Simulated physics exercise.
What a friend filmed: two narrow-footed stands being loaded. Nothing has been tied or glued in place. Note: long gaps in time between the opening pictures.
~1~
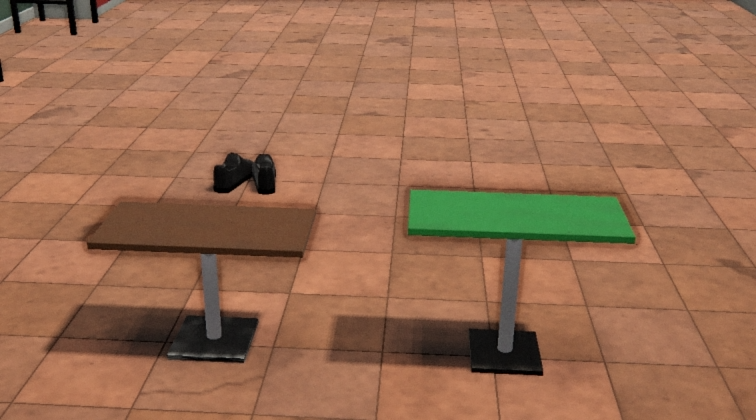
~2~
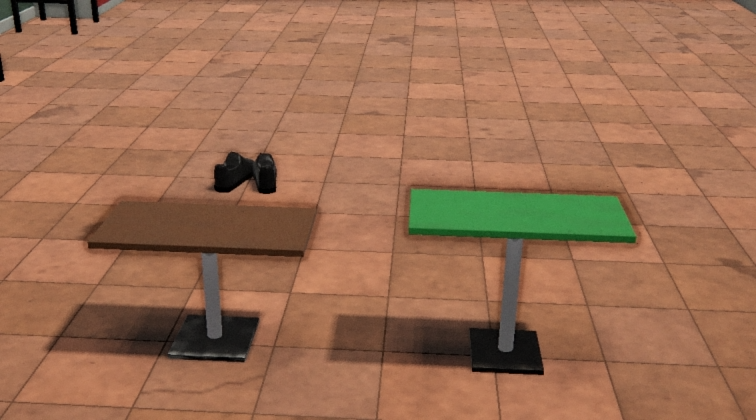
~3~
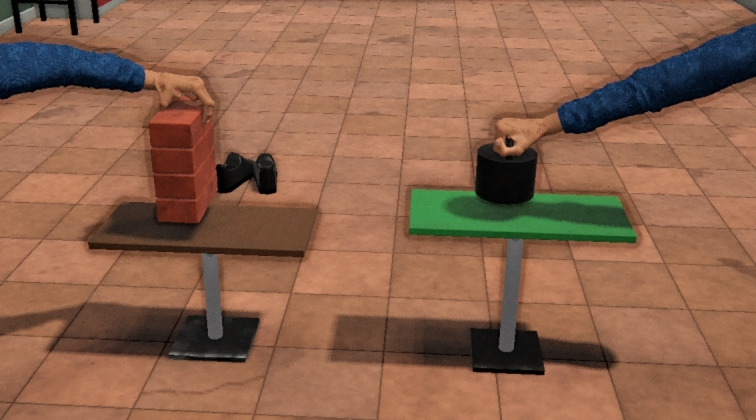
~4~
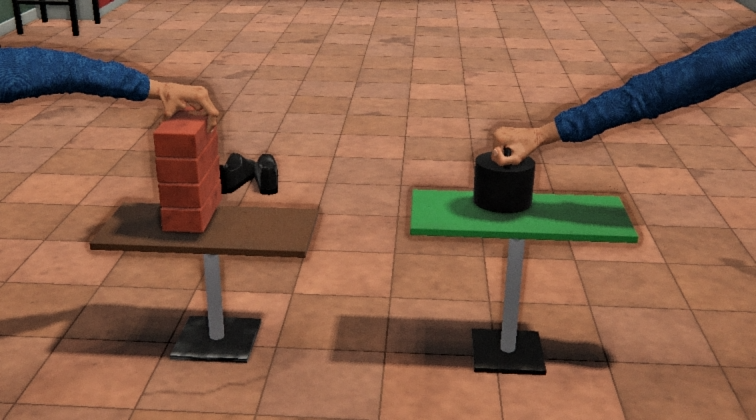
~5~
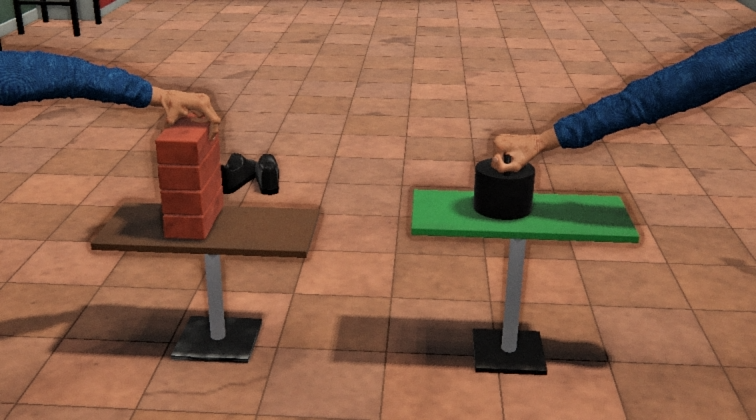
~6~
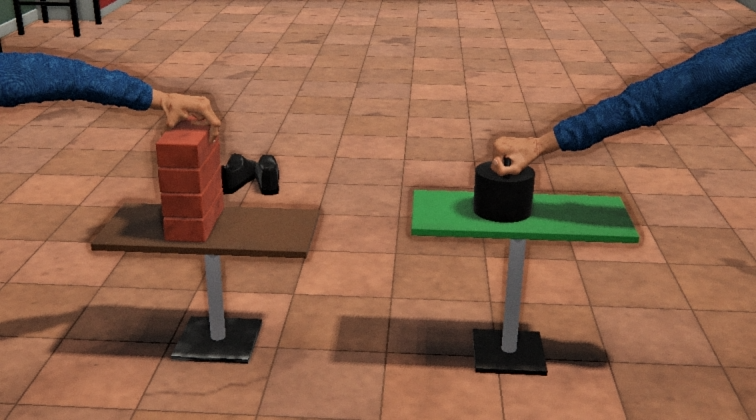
Two blue-sleeved arms lowered a stack of red bricks onto the brown table on the left and a black cylinder onto the green one on the right, and both hands kept holding on.
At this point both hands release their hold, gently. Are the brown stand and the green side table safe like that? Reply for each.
Outcome: The brown stand stays flat on its feet and the green side table stays flat on its feet.
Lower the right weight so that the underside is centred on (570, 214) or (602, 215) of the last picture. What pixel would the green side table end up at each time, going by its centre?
In the first case it settles close to (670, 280), in the second close to (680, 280).
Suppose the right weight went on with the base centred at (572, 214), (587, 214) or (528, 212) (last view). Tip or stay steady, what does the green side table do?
Each try in order: It falls, it falls, it stays upright.
Then, 0.20 s past the last view, brown stand at rest near (210, 229); green side table at rest near (520, 215).
Finally, the brown stand keeps steady, near (210, 229); the green side table keeps steady, near (520, 215).
